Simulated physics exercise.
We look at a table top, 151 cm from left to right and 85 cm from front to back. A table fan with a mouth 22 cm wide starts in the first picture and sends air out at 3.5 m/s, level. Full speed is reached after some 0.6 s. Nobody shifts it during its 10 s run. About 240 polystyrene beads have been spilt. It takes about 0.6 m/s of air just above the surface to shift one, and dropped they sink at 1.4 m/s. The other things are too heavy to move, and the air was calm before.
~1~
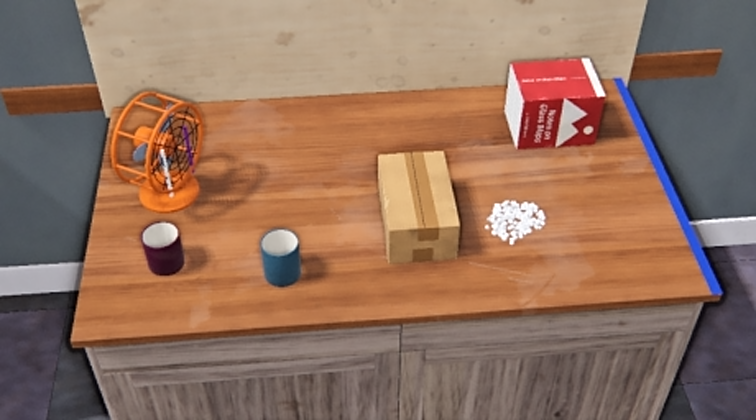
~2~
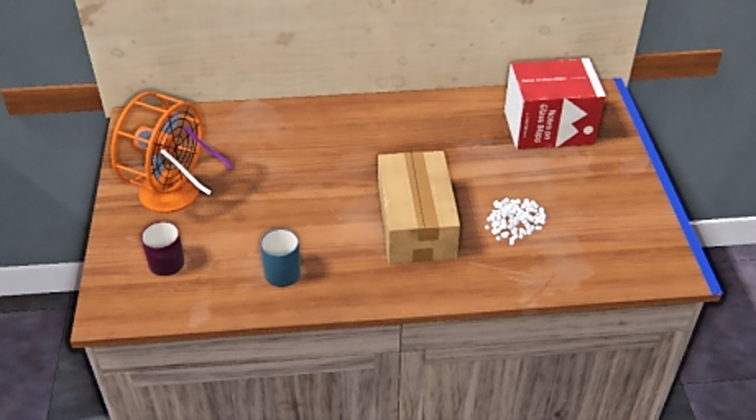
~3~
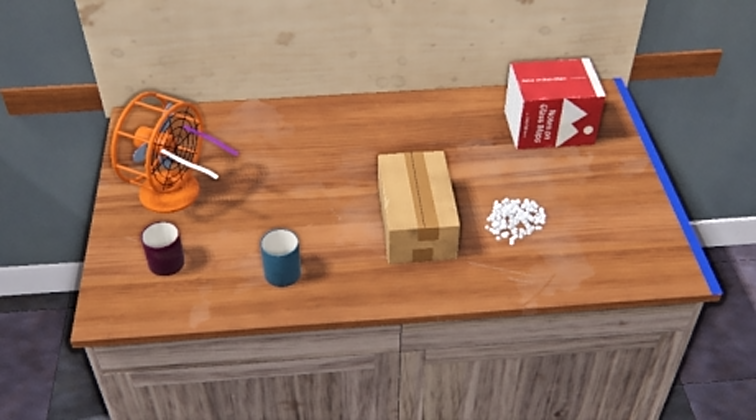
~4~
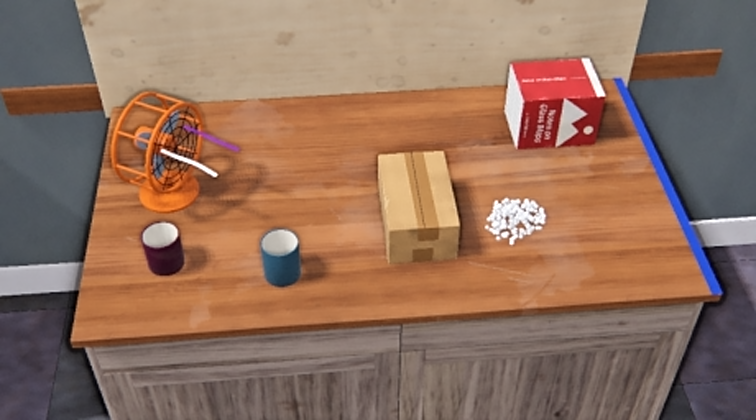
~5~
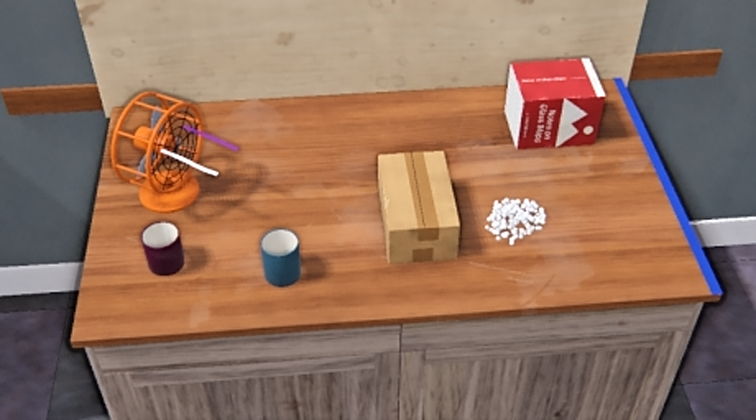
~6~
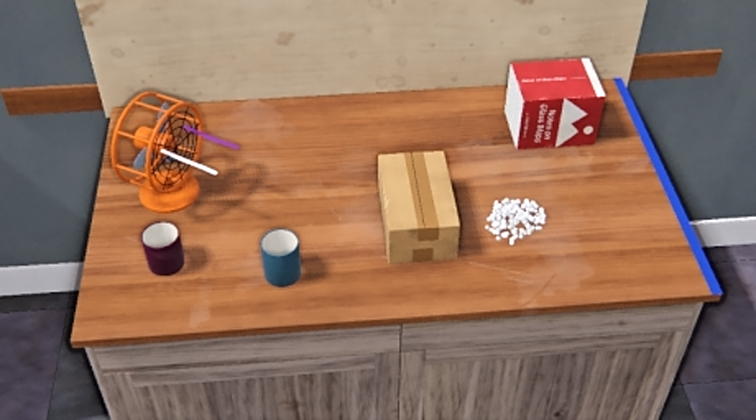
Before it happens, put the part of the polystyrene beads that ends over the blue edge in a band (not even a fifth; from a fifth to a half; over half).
By then less than a fifth are over the blue edge.
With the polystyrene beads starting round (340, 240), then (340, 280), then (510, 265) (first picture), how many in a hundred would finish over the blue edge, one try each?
In that order: 5 %, 0 %, 0 %.
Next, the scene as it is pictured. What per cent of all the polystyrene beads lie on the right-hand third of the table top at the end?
About 10 %.
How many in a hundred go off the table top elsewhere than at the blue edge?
Near 90 %.
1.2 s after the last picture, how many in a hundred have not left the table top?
Some 100 per cent.
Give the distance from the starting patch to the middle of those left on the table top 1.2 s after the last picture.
About 5 cm.
Then, 1.2 s after the last picture, 100 % are on the move or not yet settled, 0 % are over the blue edge; the middle of those still in play is near (508, 224).
Then, 2.4 s after the last picture, 79 % are on the move or not yet settled, 0 % are over the blue edge; the middle of those still in play is near (502, 256).
Then, 4.7 s after the last picture, 27 % are on the move or not yet settled, 0 % are over the blue edge; the middle of those still in play is near (527, 218).
Then, 9.2 s after the last picture, at the end, 1 % are over the blue edge.
